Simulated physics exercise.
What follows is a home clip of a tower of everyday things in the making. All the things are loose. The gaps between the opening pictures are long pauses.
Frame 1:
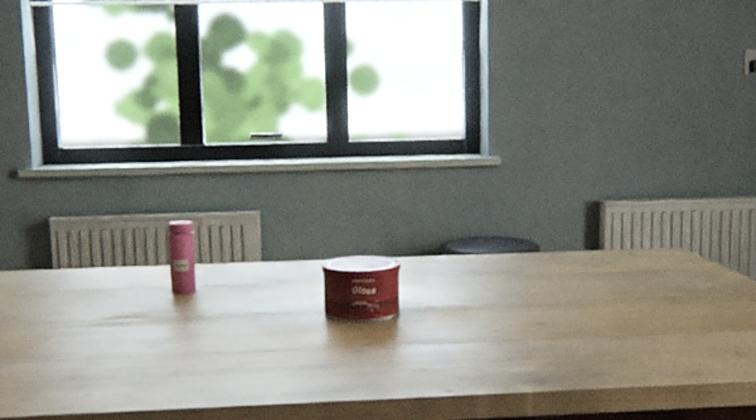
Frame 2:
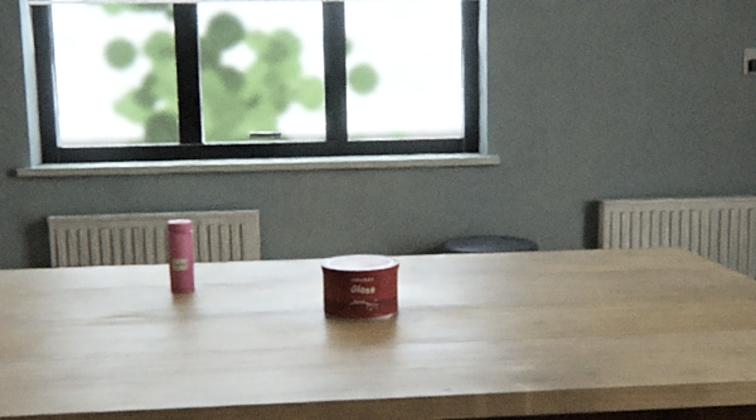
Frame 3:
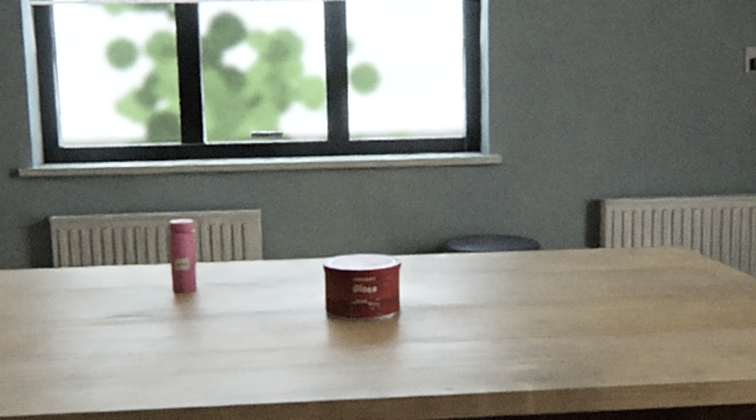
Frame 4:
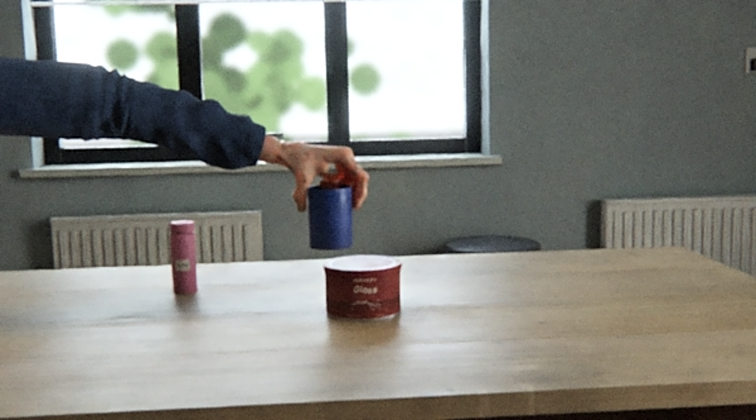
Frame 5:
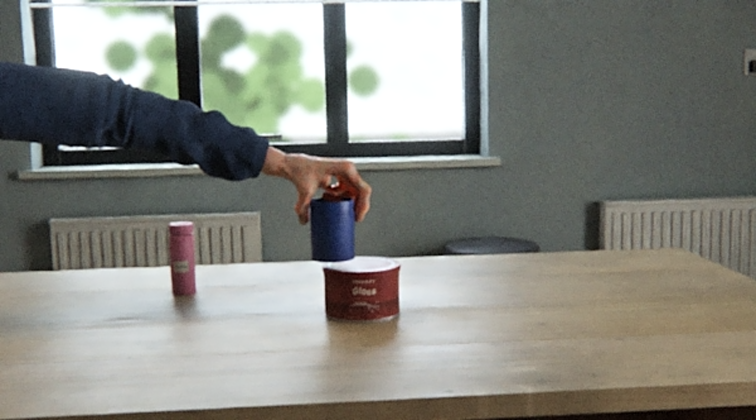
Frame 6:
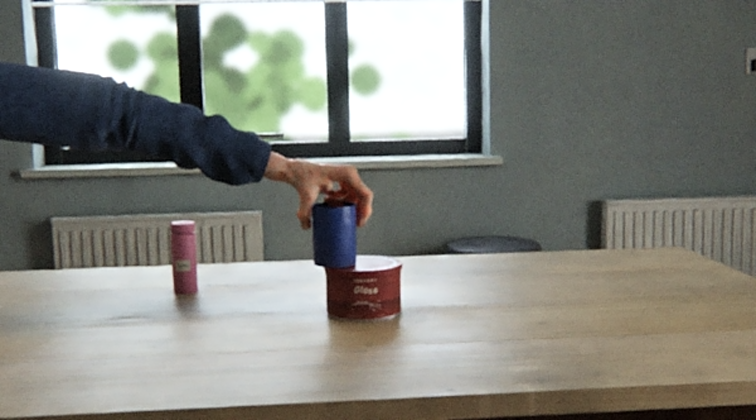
A hand in a dark sleeve came in from the left holding a blue cup and lowered it onto the left side of the red tub, while the pink bottle stayed still on the table.
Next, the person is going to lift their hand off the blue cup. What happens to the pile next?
The pile copes with it, I'd say.
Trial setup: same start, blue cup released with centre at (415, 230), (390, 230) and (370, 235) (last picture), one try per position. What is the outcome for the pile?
Outcomes in order: A collapse, no collapse, no collapse.
Then, 0.70 s past the last view, nothing moves.
Then, 1.60 s past the last view, blue cup resting near (334, 235).
Finally, all 3 still in place. Final places as the last picture's camera would see them, blue cup near (334, 235). The pile holds.
